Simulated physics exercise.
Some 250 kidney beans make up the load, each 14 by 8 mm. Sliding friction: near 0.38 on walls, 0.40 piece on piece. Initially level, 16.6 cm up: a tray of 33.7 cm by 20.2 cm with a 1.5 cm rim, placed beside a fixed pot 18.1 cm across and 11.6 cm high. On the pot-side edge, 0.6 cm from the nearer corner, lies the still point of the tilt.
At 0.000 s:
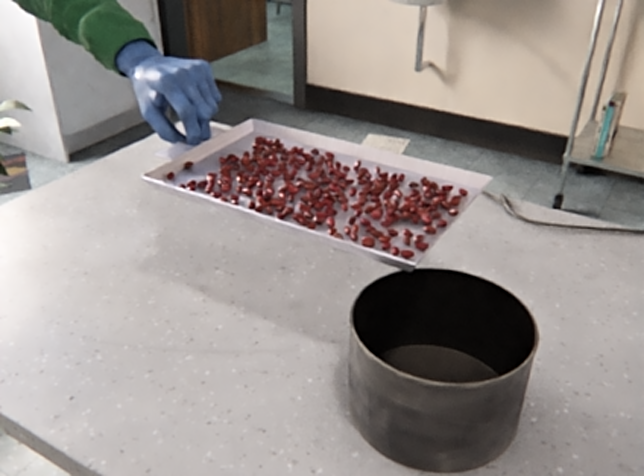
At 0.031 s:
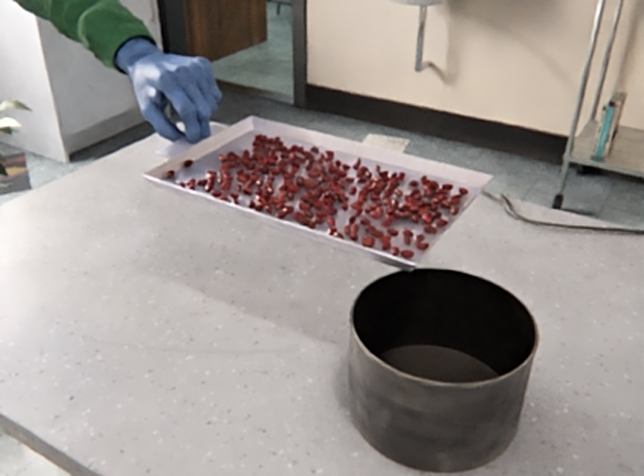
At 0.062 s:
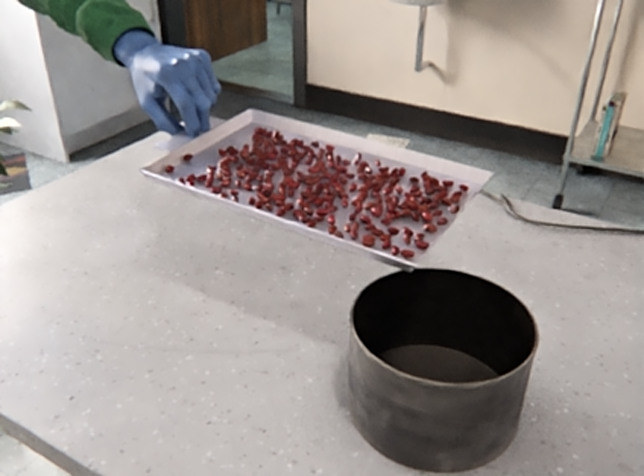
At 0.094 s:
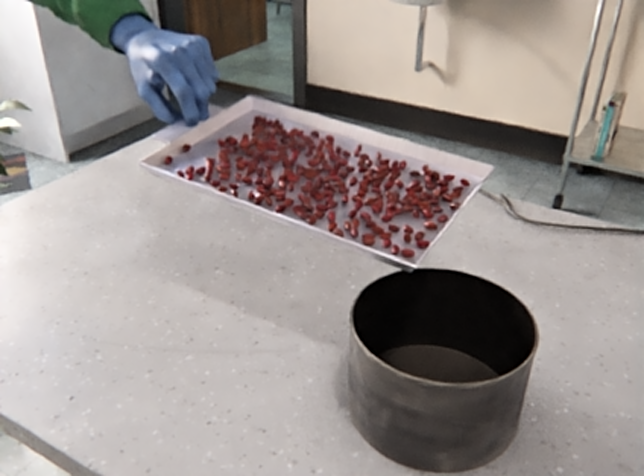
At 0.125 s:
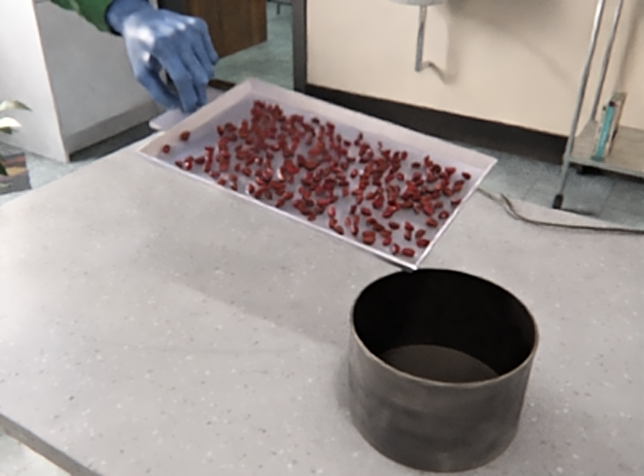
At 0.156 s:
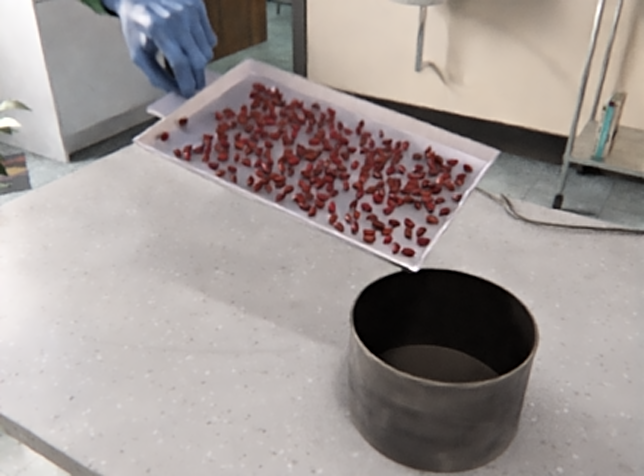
A shallow white tray of dark red beans tilted on a grey table as a blue-gloved hand raised its left side, slowly then faster, while its right end stayed low beside a dark round pot.
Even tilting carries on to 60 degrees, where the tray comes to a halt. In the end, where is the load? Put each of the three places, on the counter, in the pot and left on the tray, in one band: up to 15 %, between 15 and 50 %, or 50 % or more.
Counter: Between 15 and 50 %; pot: 50 % or more; tray: Up to 15 %.
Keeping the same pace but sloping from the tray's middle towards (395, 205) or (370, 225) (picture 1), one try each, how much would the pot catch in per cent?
I'd put it at about 30 per cent for the first tilt and about 85 per cent for the second.
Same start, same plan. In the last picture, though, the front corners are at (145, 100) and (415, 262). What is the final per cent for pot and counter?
Pot 80; counter 10.
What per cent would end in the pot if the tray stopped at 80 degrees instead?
Then about 65 per cent.
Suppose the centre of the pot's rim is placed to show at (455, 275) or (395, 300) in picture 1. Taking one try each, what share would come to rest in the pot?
Estimates: 0 % and 55 %, in that order.
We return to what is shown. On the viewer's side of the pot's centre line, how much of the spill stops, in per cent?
Near 100 in a hundred.
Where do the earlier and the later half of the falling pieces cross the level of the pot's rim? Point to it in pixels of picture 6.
The first half passes near (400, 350) and the second half near (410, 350).
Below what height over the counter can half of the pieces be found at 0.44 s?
Around 26 cm up.
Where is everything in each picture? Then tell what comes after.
In the first frame, tray tilt 0 degrees, front corners at (150, 175) and (412, 258); middle of the pieces at (320, 191); pot at (443, 319).
In the second frame, tray tilt 1 degrees, front corners at (150, 174) and (412, 258); middle of the pieces at (320, 190).
In the third frame, tray tilt 2 degrees, front corners at (149, 169) and (412, 259); middle of the pieces at (320, 186).
In the fourth frame, tray tilt 5 degrees, front corners at (148, 161) and (412, 259), lowest corner right front; middle of the pieces at (320, 180).
In the fifth frame, tray tilt 9 degrees, front corners at (146, 150) and (413, 260), lowest corner right front; middle of the pieces at (320, 172).
In the sixth frame, tray tilt 14 degrees, front corners at (143, 139) and (413, 262), lowest corner right front; middle of the pieces at (320, 163); pot at (443, 319). The tray's pace is about 145 degrees a second.
After 0.33 s, tilt 39 degrees; the tray holds 100 %, the pot 0 %.
Then, at 0.44 s, tilt 55 degrees; the tray holds 100 %, the pot 0 %.
Then, at 0.68 s, tilt 60 degrees; the tray holds 25 %, the pot 35 %.
In the end, at 2.1 s, counter 25 %, pot 70 %, tray 5 %.
